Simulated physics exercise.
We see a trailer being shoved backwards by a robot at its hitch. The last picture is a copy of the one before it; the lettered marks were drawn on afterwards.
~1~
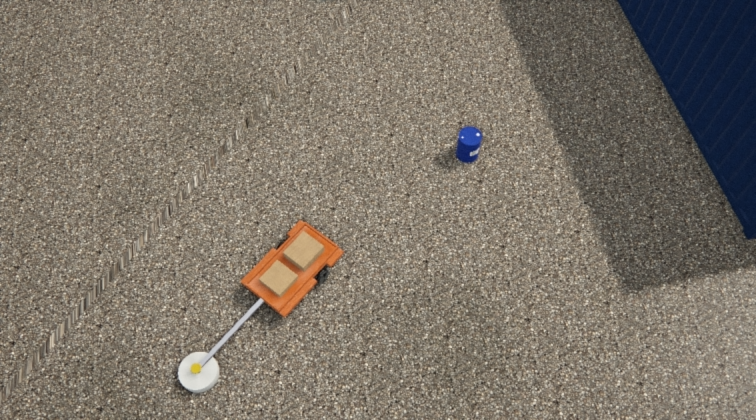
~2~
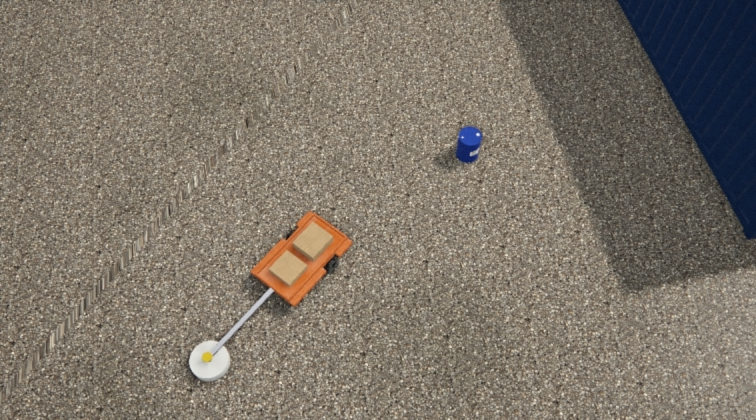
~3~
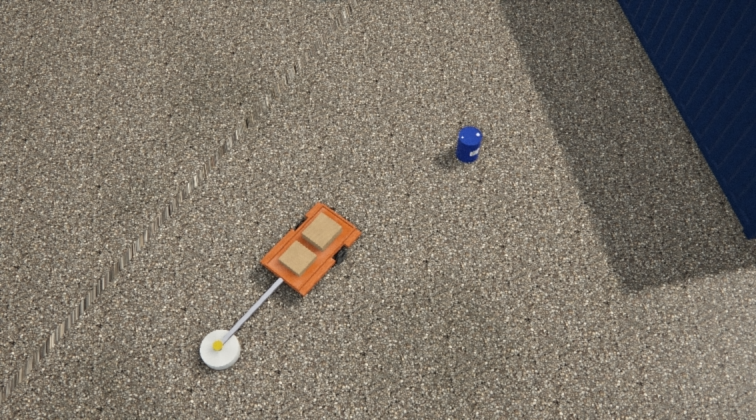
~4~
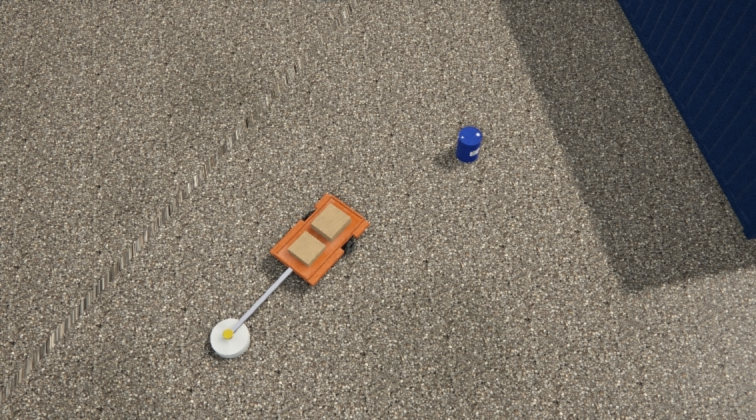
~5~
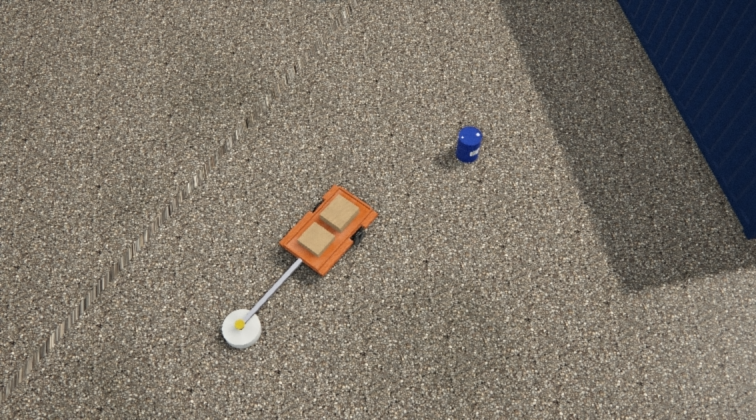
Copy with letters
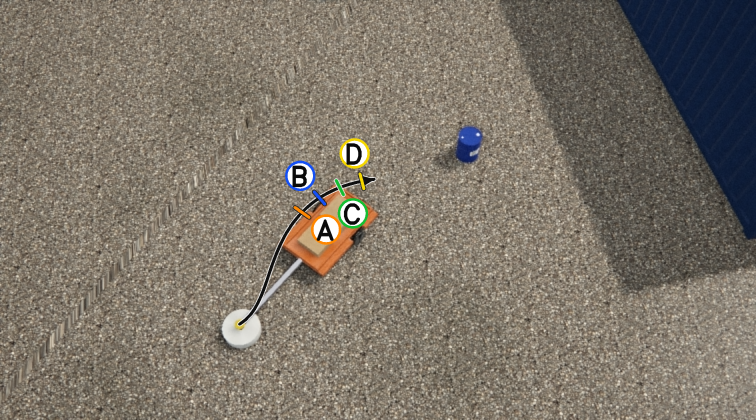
A dark blue wall stands at the upper right, casting a broad shadow over speckled, gravelly ground with a faint track at left, all seen from above. An orange cart carrying two tan boxes sits near the centre, joined by a grey bar to a round white robot at lower left, with a blue keg at upper right. The robot steadily pushes the cart backwards a short way up and right, while the keg stays still.
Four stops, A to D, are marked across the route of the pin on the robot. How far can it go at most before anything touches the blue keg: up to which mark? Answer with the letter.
A is the last safe stop.
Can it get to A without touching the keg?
Yes.
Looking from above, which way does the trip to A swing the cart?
For that mark, clockwise.
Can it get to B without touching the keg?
For that mark, no.
On the marked copy, A at (302, 212); B at (319, 198); C at (340, 188); D at (362, 181); the route from (240, 324) via (290, 227) to (374, 179).
Taking A. A third of the way, robot (267, 288), cart (356, 198).
Two thirds of the way, robot (282, 247), cart (382, 174).
When it is over, robot (303, 217), cart (408, 157); nothing has been touched.
As for the rest, B is too far, the keg has been hit; C is too far, the keg has been hit; D is too far, the keg has been hit.
